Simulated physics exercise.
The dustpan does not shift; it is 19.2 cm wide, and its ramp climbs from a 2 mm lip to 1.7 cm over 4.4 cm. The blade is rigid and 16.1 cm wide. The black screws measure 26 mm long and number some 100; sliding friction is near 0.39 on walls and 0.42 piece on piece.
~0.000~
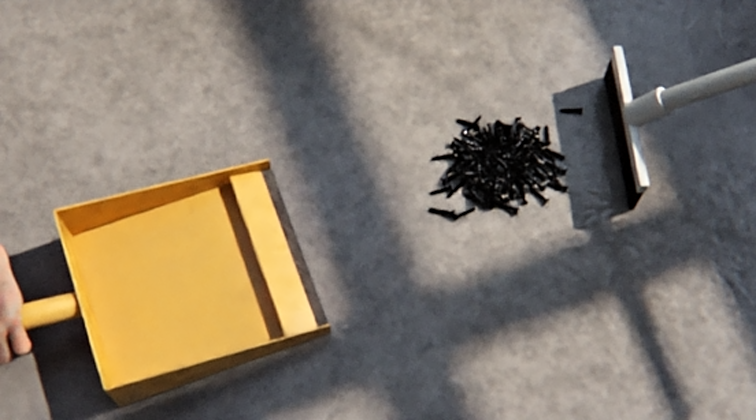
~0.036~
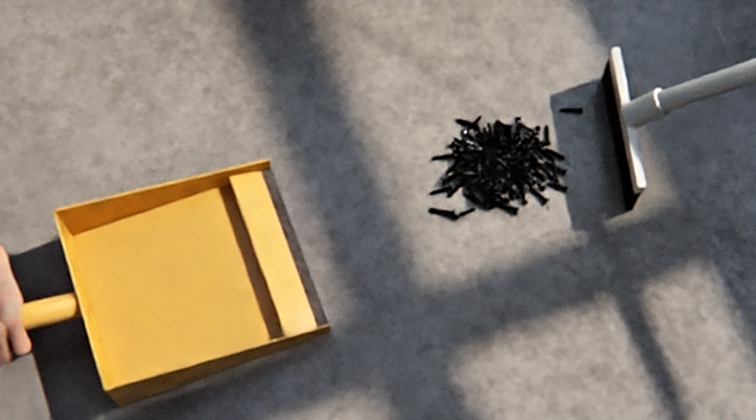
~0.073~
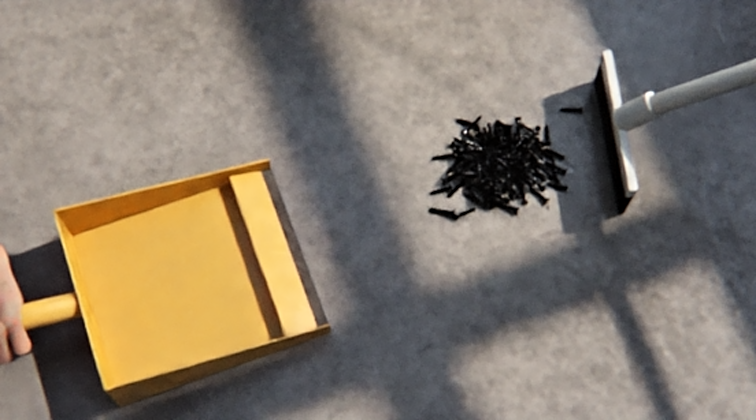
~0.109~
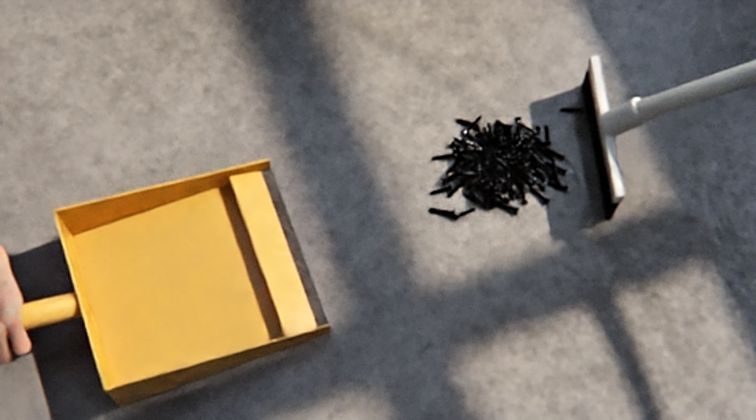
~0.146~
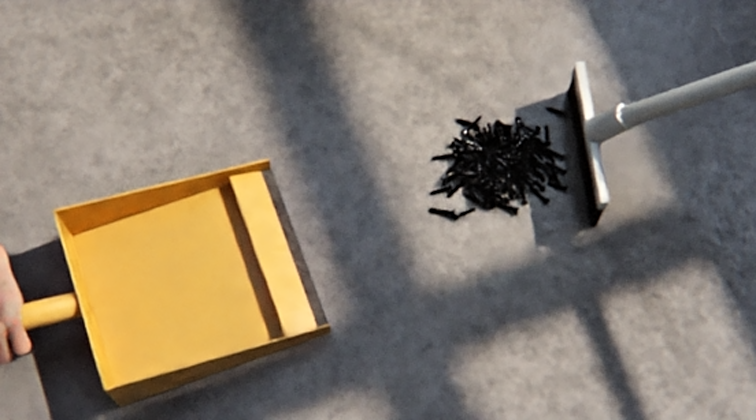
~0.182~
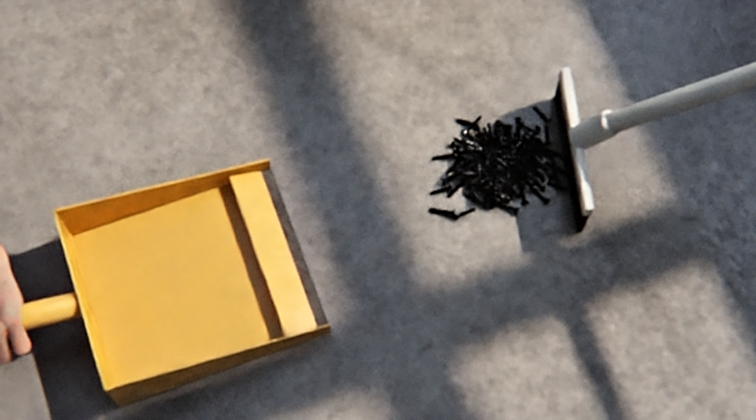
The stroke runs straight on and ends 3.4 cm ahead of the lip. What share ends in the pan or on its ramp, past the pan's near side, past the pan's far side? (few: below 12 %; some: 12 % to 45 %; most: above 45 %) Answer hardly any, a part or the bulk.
Pan: Hardly any, near side: Hardly any, far side: Hardly any.
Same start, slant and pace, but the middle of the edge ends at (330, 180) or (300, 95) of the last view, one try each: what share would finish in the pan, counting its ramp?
About 5 and 0 per cent.
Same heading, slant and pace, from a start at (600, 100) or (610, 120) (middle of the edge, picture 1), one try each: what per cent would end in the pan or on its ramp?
About 5 and 5 per cent.
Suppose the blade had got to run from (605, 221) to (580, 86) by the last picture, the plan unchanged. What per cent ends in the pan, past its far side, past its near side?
Pan 0, far 0, near 0.
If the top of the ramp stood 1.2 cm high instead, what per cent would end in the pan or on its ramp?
It would be near 5 per cent.
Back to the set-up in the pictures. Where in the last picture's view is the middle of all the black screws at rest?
Near (325, 216).
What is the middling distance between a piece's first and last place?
Roughly 20 cm.
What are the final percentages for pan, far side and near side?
Pan 5, near side 0, far side 5.
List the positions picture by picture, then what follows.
Blade from (642, 187) to (616, 55), moved 0.0 cm, 0 of the pieces shifted so far; middle of the pieces at (502, 164); pan at (180, 289), in the first frame.
Blade from (639, 188) to (614, 56), moved 0.3 cm, 0 of the pieces shifted so far; middle of the pieces at (502, 164), in the second frame.
Blade from (631, 191) to (606, 59), moved 1.3 cm, 0 of the pieces shifted so far; middle of the pieces at (502, 164), in the third frame.
Blade from (618, 197) to (593, 65), moved 2.8 cm, 0 of the pieces shifted so far; middle of the pieces at (502, 164), in the fourth frame.
Blade from (602, 204) to (578, 70), moved 4.5 cm, 1 of the pieces shifted so far; middle of the pieces at (502, 164), in the fifth frame.
Blade from (587, 210) to (564, 76), moved 6.2 cm, 1 of the pieces shifted so far; middle of the pieces at (502, 164); pan at (180, 289). The blade's pace is about 0.47 m/s, heading 4 degrees towards the viewer's side, in the sixth frame.
After 0.44 s, middle of the blade 18 cm from the lip; 0 % over the lip, far side 0 %, near side 0 %.
Then, at 0.61 s, middle of the blade 10 cm from the lip; 0 % over the lip, far side 0 %, near side 0 %.
After 0.90 s, middle of the blade 5 cm from the lip; 5 % over the lip, far side 5 %, near side 0 %.
At rest (1.4 s), pan 5 %, near side 0 %, far side 5 %, in front of the lip or behind the blade 90 %.
